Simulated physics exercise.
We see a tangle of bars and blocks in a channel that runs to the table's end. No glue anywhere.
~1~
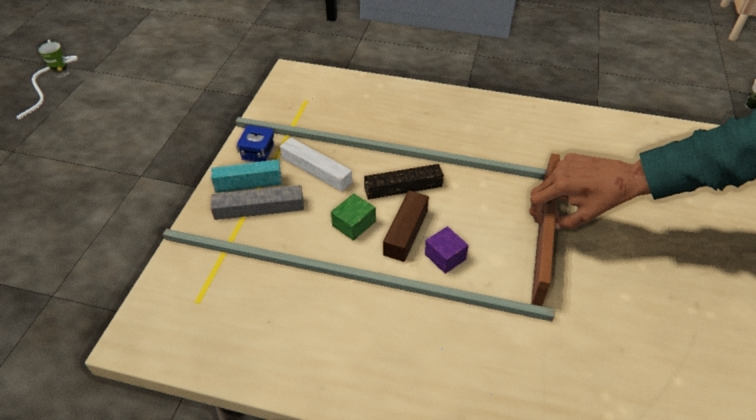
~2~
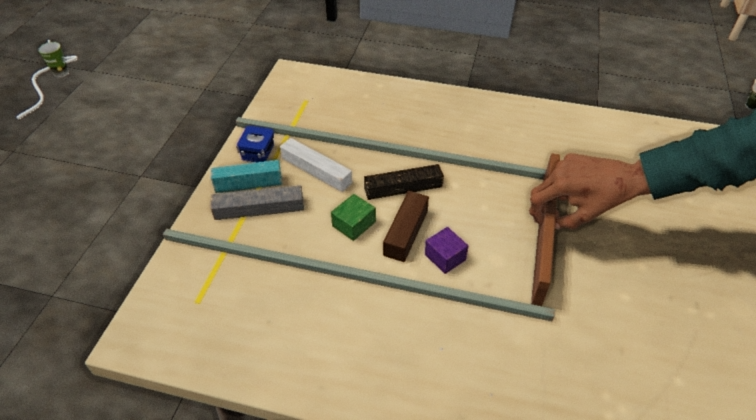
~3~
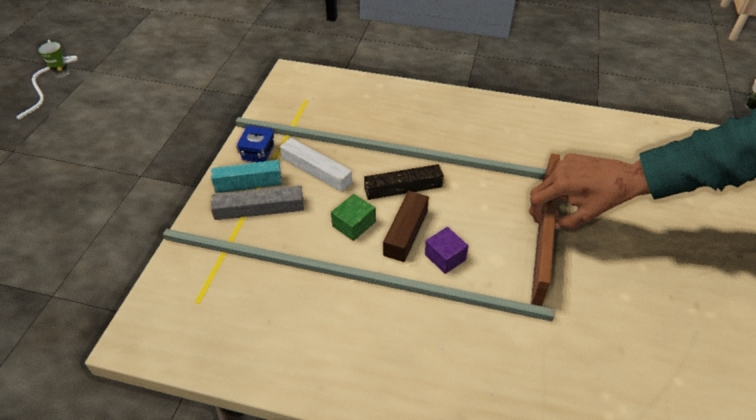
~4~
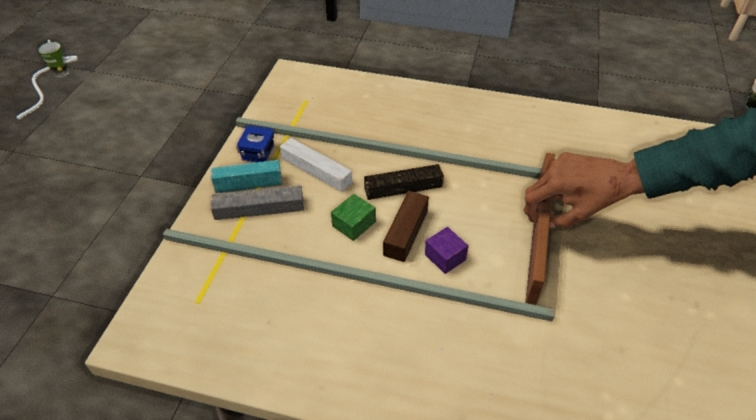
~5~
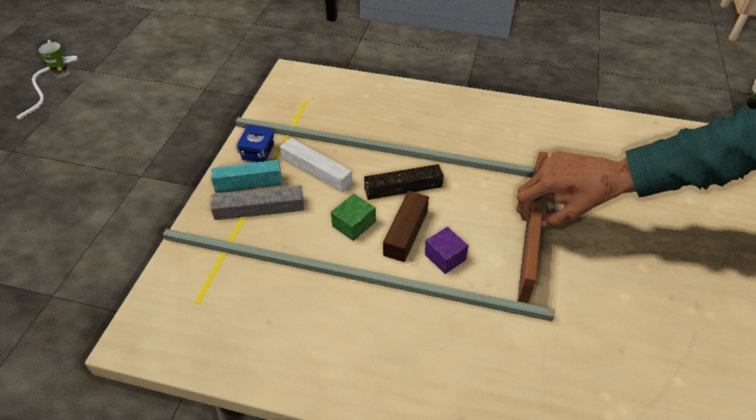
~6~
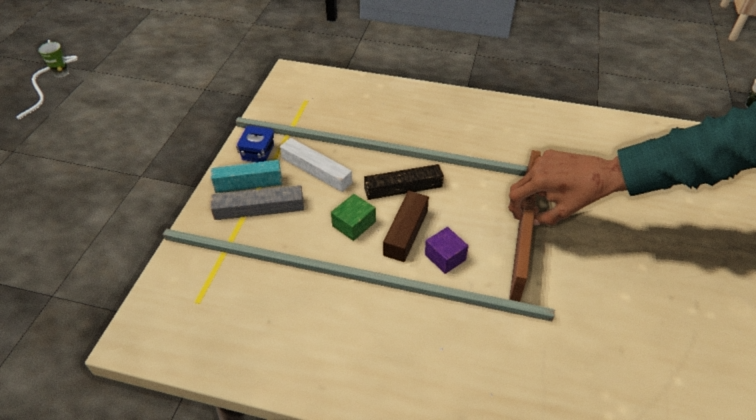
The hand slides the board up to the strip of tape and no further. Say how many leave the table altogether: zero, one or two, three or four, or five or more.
Here the number that fall off is three or four.
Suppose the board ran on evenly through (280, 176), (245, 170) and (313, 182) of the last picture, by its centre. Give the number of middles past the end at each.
Place by place, 2, 4 and 0.
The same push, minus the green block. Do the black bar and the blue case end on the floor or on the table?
The black bar is kept; the blue case is lost.
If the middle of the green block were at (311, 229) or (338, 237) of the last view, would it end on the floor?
Place by place, it holds on; remains up.
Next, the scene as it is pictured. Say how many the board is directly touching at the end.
4 of them.
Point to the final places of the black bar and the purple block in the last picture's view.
About (237, 155), and the other about (222, 219).
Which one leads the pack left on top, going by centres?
It is the green block.
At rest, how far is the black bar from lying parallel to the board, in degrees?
About 55°.
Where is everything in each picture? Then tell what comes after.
Blue case (257, 145); turquoise bar (247, 176); grey bar (258, 202); board (546, 226); tape (260, 186), in the first picture.
Turquoise bar (247, 176); white bar (316, 165), in the second picture.
Grey bar (258, 203); black bar (404, 182), in the third picture.
Blue case (257, 145); board (541, 225), in the fourth picture.
Turquoise bar (247, 176); purple block (446, 250), in the fifth picture.
Blue case (257, 145); turquoise bar (247, 176); grey bar (258, 203); board (526, 222); tape (260, 186), in the sixth picture.
A little later, none off yet; blue case at rest near (257, 145); turquoise bar at rest near (247, 176); grey bar at rest near (258, 203).
When it is over, the number that fall off is three or four; down, grey bar, turquoise bar and blue case.
